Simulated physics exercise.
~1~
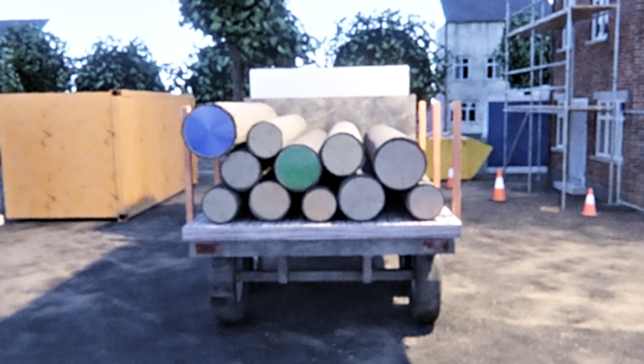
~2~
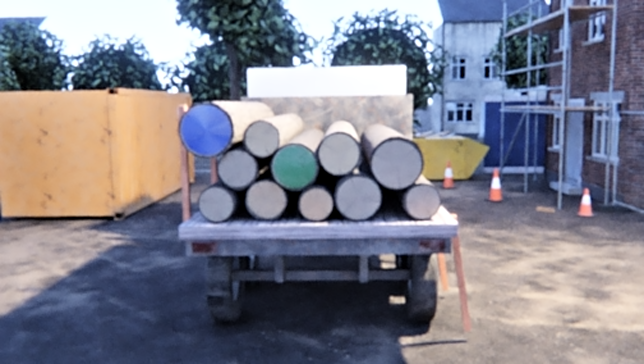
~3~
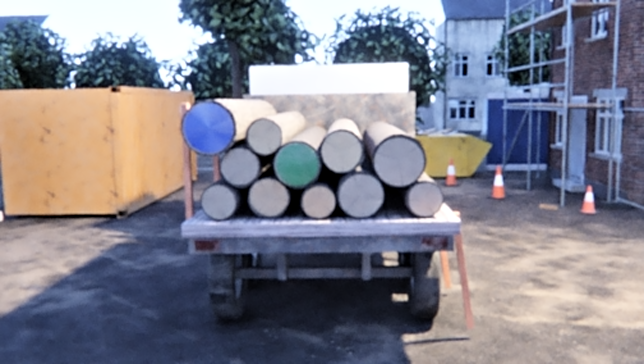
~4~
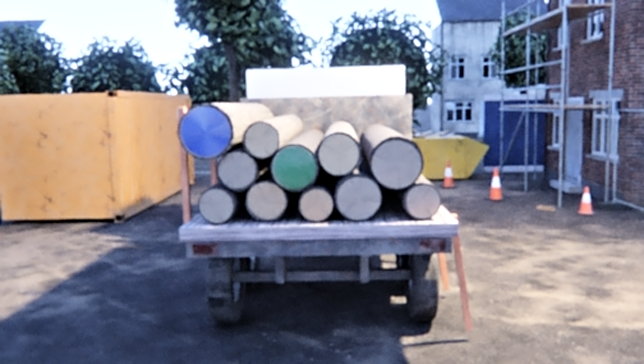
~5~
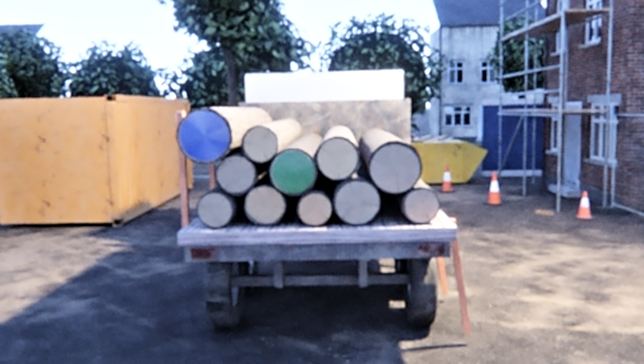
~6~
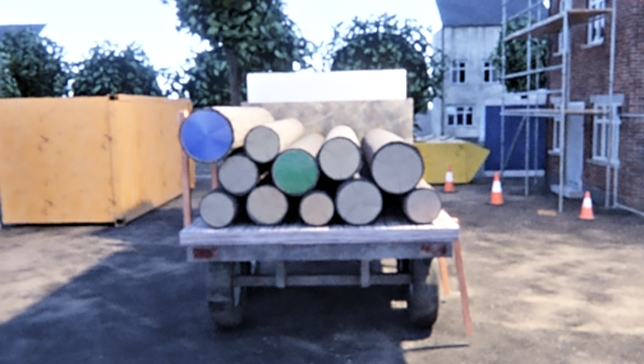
A flatbed lorry stands at rest in a yard, seen from behind, with a stack of logs piled end-on across its deck. One log at the upper left has a blue end and another near the middle a green one, while upright posts stand at both sides. An orange container sits to the left, and scaffolding, a brick building and traffic cones are to the right. The posts on the right swing outward and down, ending up hanging beside the deck. The left posts hold, the view sways slightly, and every log stays stacked on the lorry.
